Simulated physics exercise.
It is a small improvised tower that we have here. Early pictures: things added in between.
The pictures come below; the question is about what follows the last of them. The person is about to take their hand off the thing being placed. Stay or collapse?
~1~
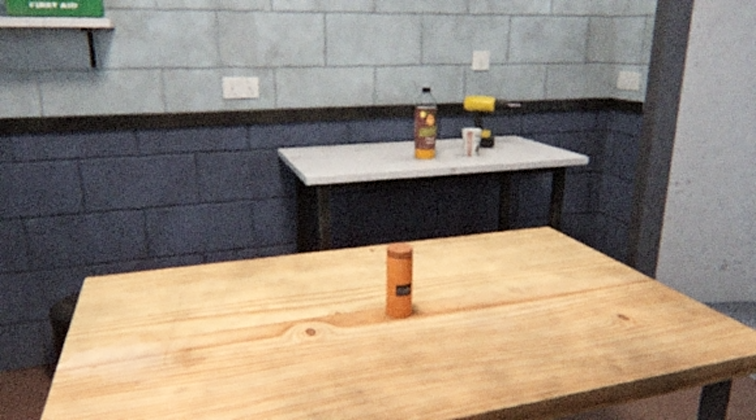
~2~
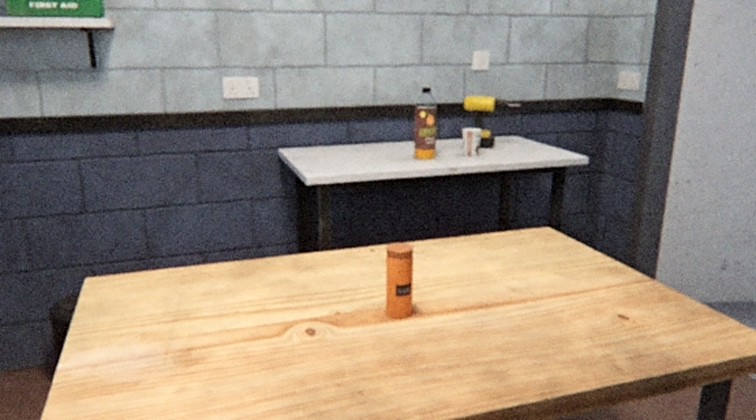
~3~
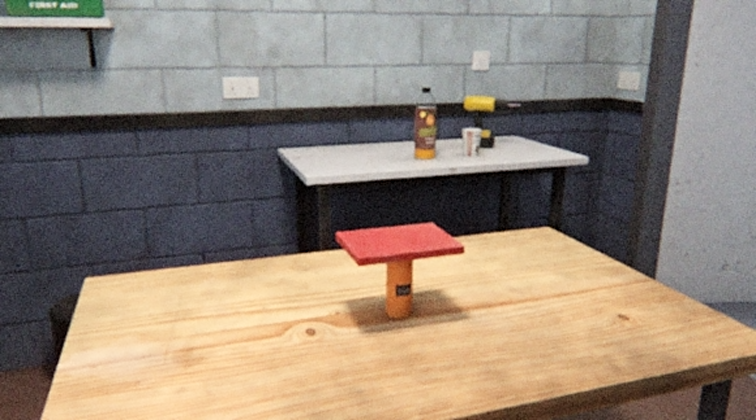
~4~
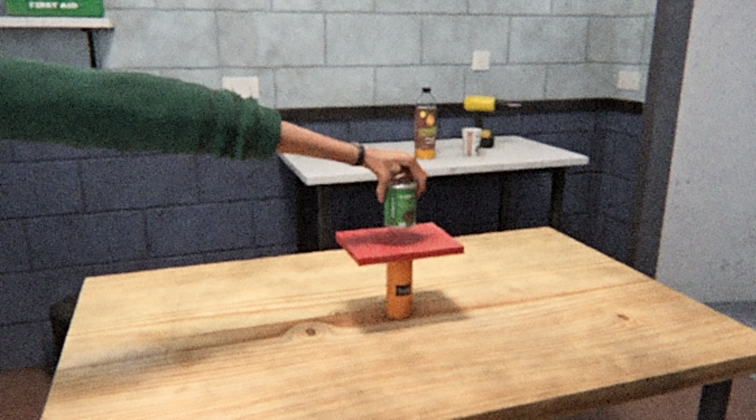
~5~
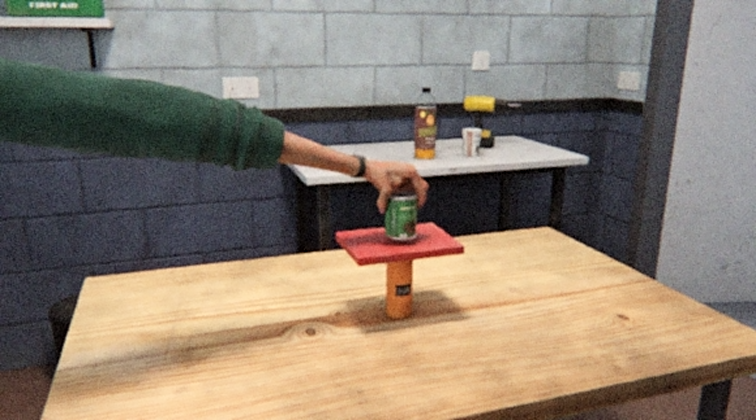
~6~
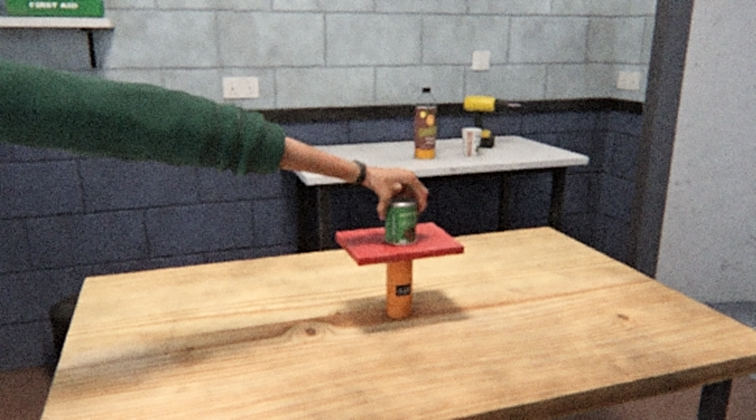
My guess is that nothing will drop.
Then, 0.80 s later than the last frame, all is still.
Then, 1.80 s later than the last frame, green tin resting near (401, 222).
When it is over, all 3 as before. End places, in pixels of the last picture, green tin near (401, 222). The stack holds.
